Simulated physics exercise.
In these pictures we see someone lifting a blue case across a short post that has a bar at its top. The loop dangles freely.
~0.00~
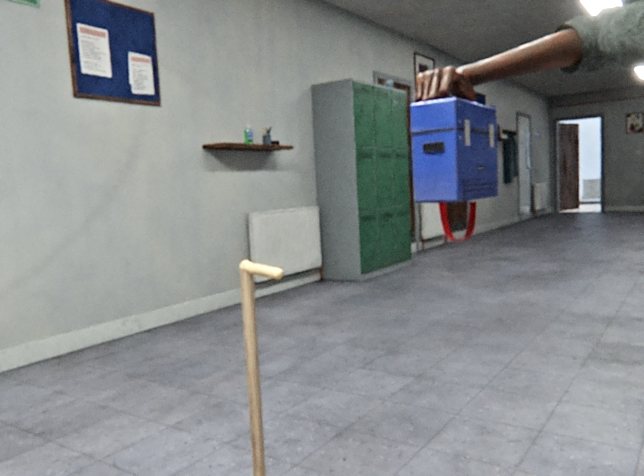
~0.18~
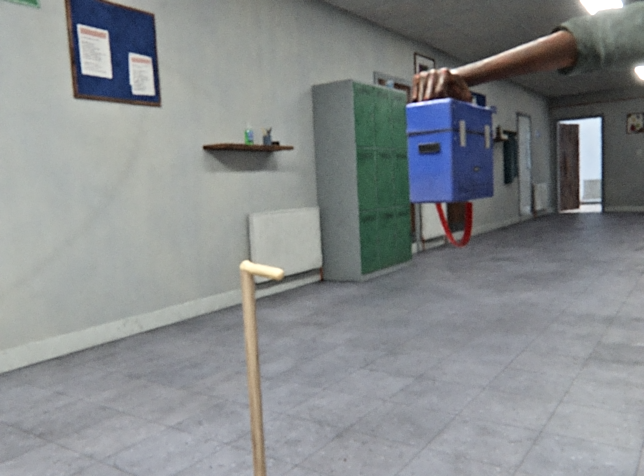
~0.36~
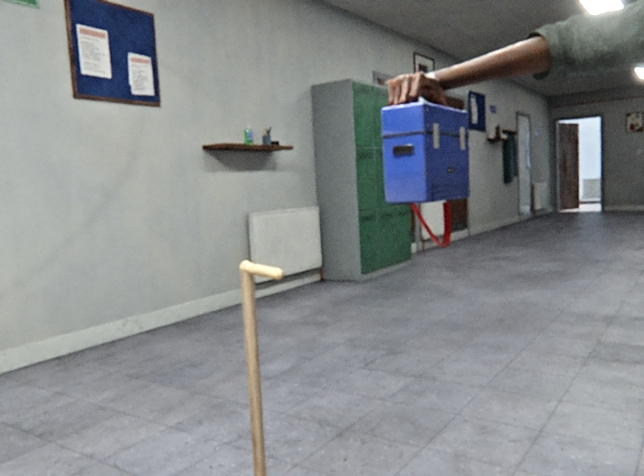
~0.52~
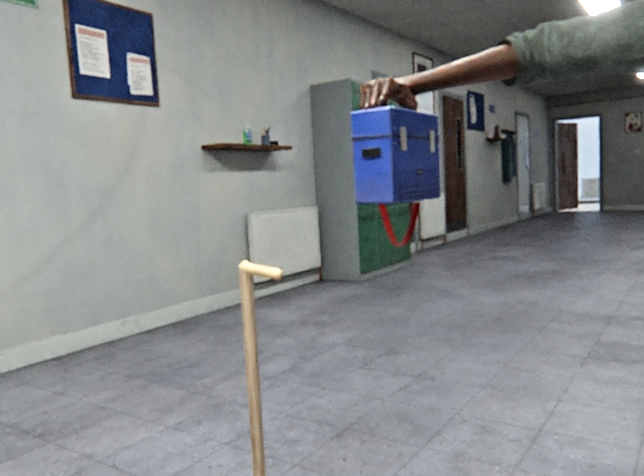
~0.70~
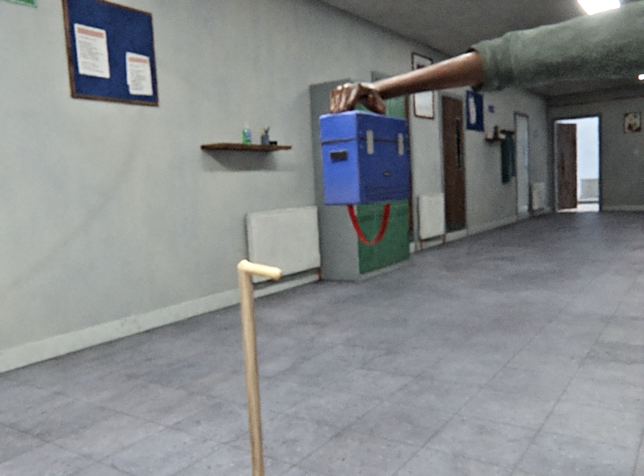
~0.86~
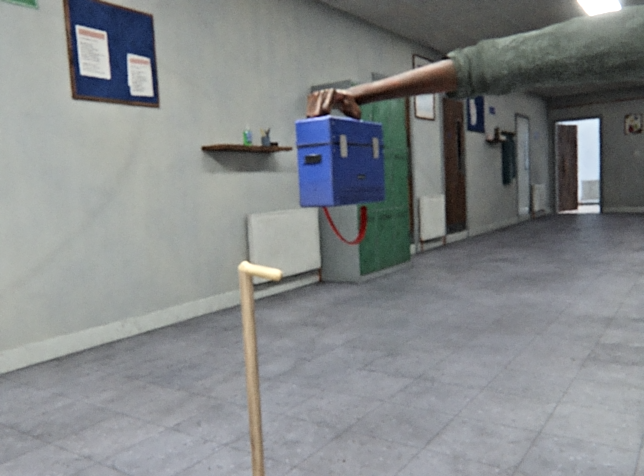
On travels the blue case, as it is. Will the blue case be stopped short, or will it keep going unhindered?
The blue case keeps going unhindered.
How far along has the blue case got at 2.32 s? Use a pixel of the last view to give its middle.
Estimated centre: (167, 177).
After 1.60 s, case over the post near (243, 171).
After 2.32 s, case past the post near (167, 178).
At rest, case past the post near (147, 179). The blue case goes by freely.
